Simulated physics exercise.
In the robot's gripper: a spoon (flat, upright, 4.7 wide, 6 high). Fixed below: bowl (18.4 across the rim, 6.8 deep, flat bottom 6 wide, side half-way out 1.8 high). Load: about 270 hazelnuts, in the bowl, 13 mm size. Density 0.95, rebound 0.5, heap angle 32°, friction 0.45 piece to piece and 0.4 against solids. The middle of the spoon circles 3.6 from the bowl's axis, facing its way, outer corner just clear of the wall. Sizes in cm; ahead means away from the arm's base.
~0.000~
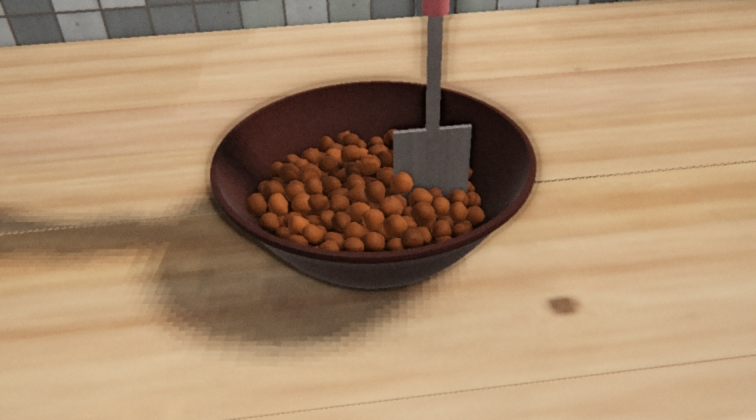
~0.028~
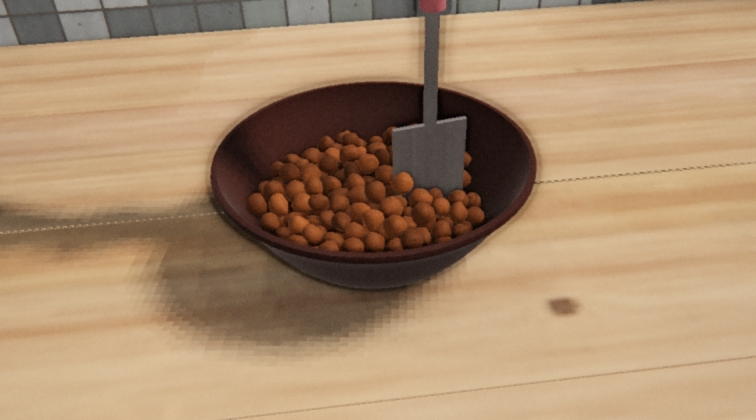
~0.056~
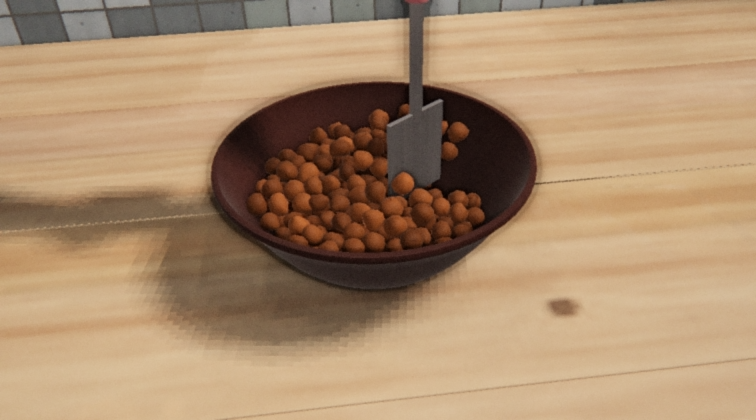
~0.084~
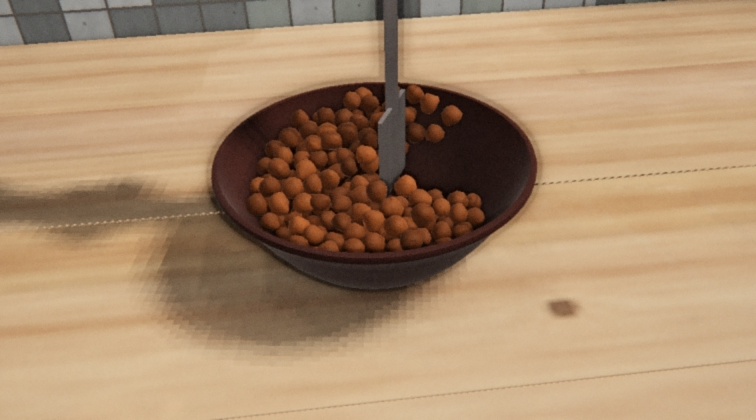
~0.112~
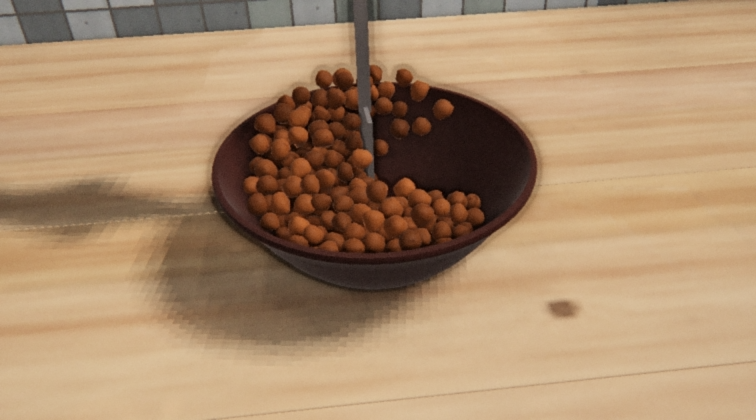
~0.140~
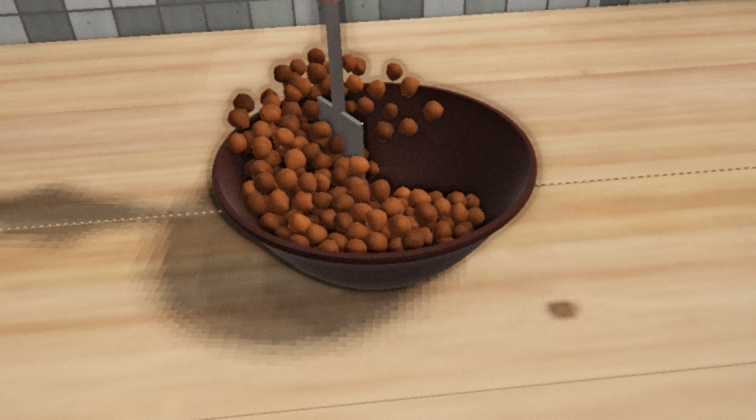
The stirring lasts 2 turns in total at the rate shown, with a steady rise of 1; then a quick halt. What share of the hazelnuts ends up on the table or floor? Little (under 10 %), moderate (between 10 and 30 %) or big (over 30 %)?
On the table or floor the share is big, over 30 %.
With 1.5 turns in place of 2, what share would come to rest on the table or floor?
In that case some 40 per cent.
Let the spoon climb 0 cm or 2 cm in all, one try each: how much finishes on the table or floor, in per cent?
About 50 and 40 per cent.
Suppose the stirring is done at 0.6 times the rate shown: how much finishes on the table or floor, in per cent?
Some 20 per cent.
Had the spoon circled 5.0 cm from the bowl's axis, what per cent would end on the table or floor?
In that case some 30 per cent.
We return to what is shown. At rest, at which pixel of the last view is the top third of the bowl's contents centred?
Near (398, 164).
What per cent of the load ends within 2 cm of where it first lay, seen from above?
About 5 per cent.
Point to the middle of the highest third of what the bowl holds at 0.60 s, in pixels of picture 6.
Around (317, 217).
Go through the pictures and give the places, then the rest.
Spoon neck at (433, 106), 0° round; upper third of the load around (359, 191), from x 255 to 475, top at y 135; 271 in the bowl, in the first frame.
Spoon neck at (430, 101), 10° round; upper third of the load around (361, 186), from x 255 to 475, top at y 135, in the second frame.
Spoon neck at (416, 90), 36° round; upper third of the load around (357, 172), from x 255 to 475, top at y 115, in the third frame.
Spoon neck at (392, 83), 64° round; upper third of the load around (350, 151), from x 260 to 475, top at y 90, in the fourth frame.
Spoon neck at (364, 83), 93° round; upper third of the load around (329, 141), from x 250 to 475, top at y 75, in the fifth frame.
Spoon neck at (337, 88), 121° round; upper third of the load around (303, 140), from x 235 to 475, top at y 55; 269 in the bowl, 2 in flight or on the tool, in the sixth frame.
By 0.37 s, 352° round, highest piece 11 above the table; 189 in the bowl, 38 on the table or floor, 44 in flight or on the tool.
By 0.60 s, 224° round, highest piece 9 above the table; 159 in the bowl, 106 on the table or floor, 6 in flight or on the tool.
By 0.91 s, 0° round, highest piece 6 above the table; 151 in the bowl, 119 on the table or floor, 1 in flight or on the tool.
By 1.61 s, 0° round, highest piece 5 above the table; 151 in the bowl, 120 on the table or floor.
Final count, 151 in the bowl, 120 on the table or floor. That is 44 % on the table or floor.
